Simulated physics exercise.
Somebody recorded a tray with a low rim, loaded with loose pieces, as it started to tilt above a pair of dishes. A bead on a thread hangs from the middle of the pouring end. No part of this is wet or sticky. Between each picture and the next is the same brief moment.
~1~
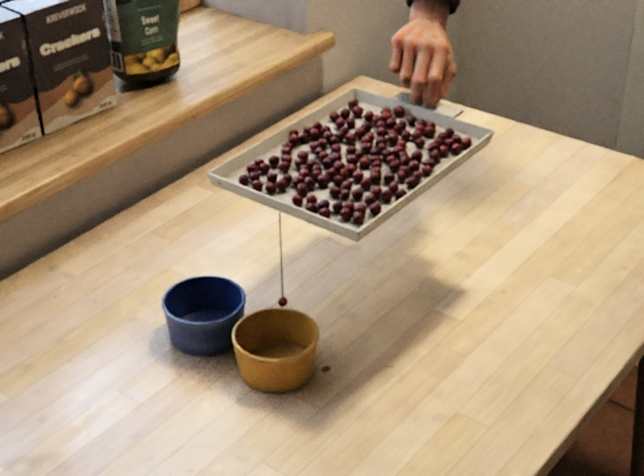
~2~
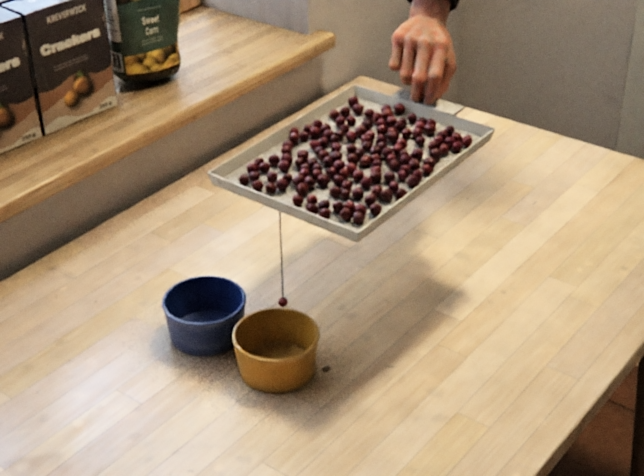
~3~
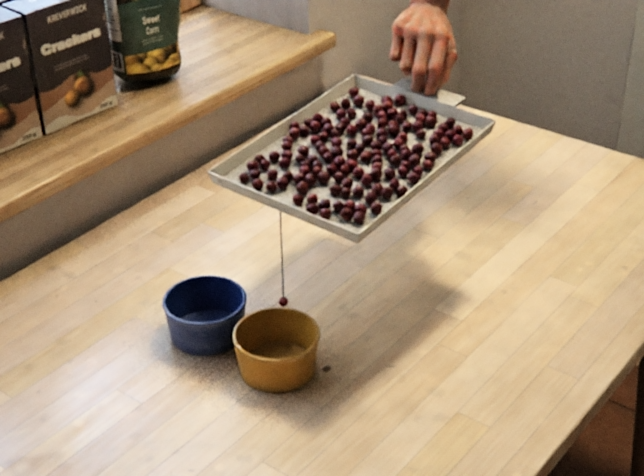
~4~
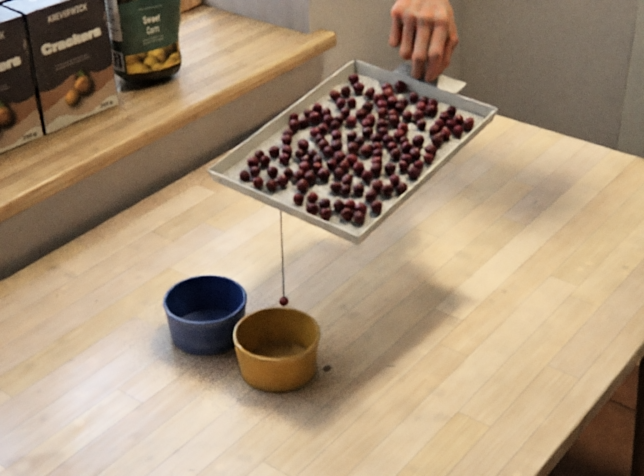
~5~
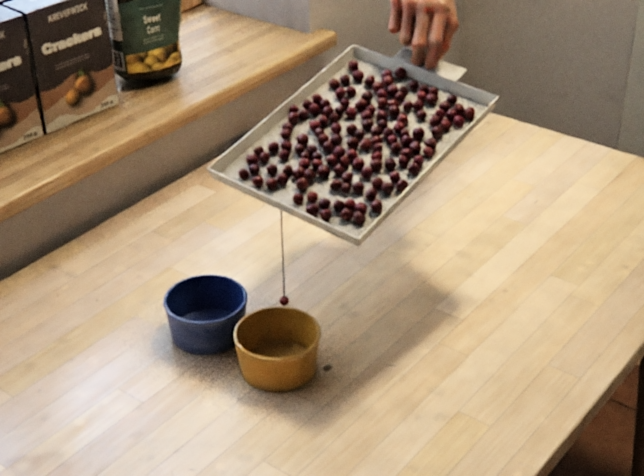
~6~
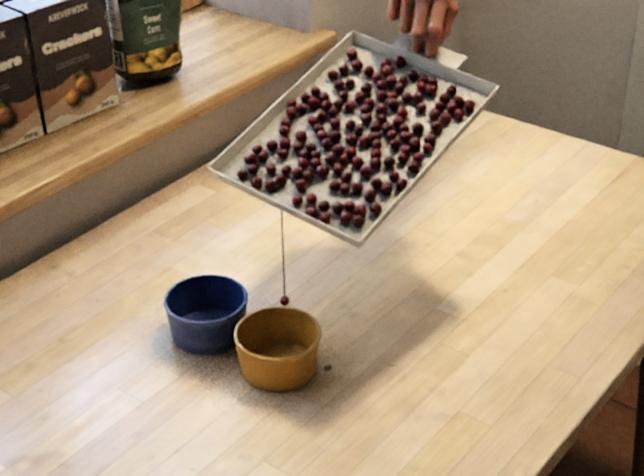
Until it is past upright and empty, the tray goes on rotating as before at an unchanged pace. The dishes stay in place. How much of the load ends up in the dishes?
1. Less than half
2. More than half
The answer is 1.
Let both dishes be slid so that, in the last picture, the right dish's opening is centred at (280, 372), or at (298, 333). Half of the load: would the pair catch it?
The first try: Below a half. The second: Below a half.
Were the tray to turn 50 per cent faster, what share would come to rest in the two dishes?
That works out at some 30 per cent.
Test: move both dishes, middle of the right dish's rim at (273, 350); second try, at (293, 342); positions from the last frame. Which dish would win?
Trial one goes to the right of the two, trial two to the right of the two.
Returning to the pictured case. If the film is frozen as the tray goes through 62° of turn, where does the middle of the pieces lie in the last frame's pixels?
Somewhere around pixel (329, 173) in the last picture.
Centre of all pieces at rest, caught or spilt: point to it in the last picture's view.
Somewhere close to (295, 384) in the last picture.
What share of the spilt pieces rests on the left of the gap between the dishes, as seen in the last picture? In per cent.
Close to 30 per cent of the spill, I think.
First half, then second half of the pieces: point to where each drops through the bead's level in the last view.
Earlier portion about (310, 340); later portion about (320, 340).
Just after the last frame, tray tipped steeply; almost all on the tray; just a few in the air.
A moment on, tray tipped past a quarter turn; about a tenth on the tray; roughly a quarter in the right dish; roughly half outside both; roughly a quarter in the air.
Further on, tray tipped past a quarter turn; roughly a third in the right dish; roughly two thirds outside both.
When it is over, tray tipped past a quarter turn; roughly a third in the right dish; not one in the left dish; roughly two thirds outside both.
